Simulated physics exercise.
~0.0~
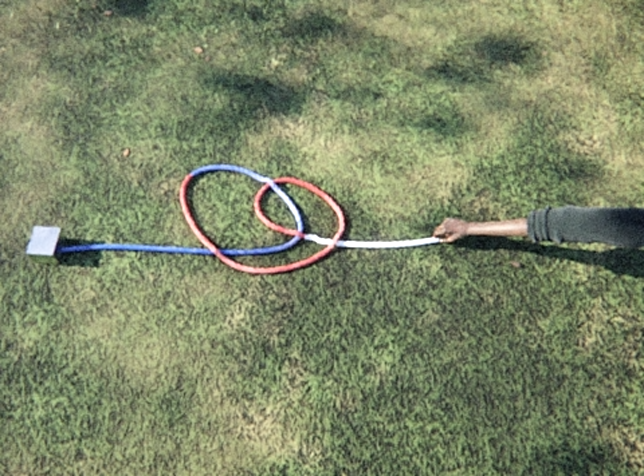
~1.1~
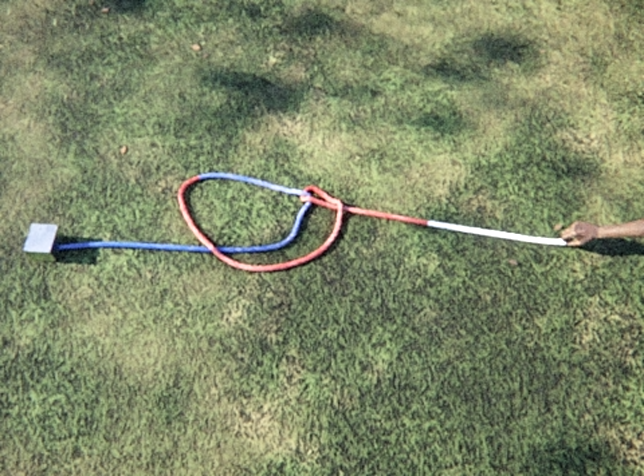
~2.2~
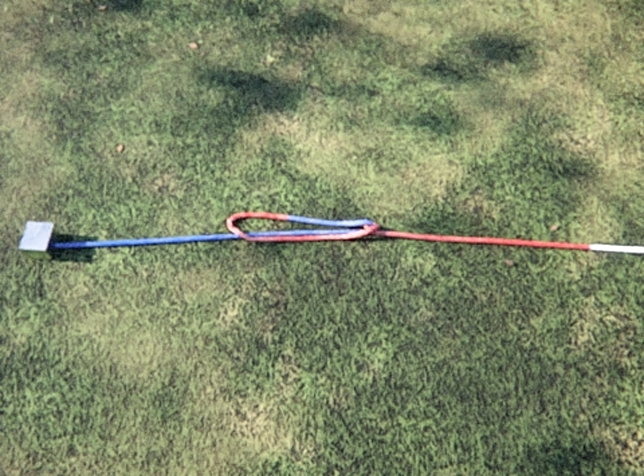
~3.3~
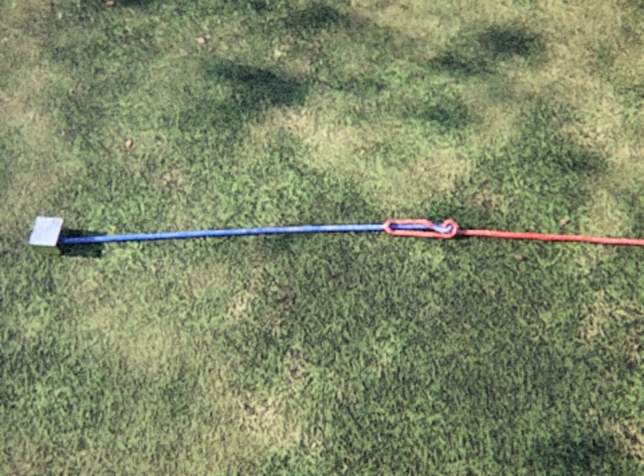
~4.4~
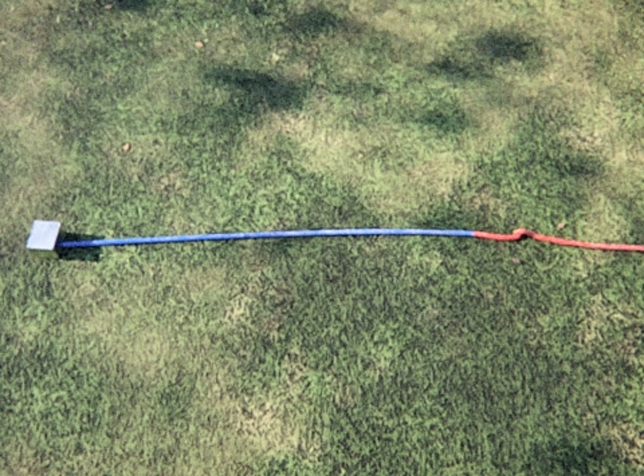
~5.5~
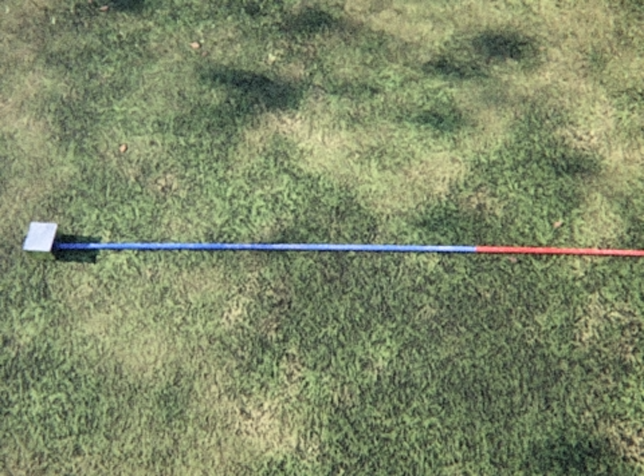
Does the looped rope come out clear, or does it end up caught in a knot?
It comes out clear. The last small kink in the red part disappears and the rope lies straight across the grass.
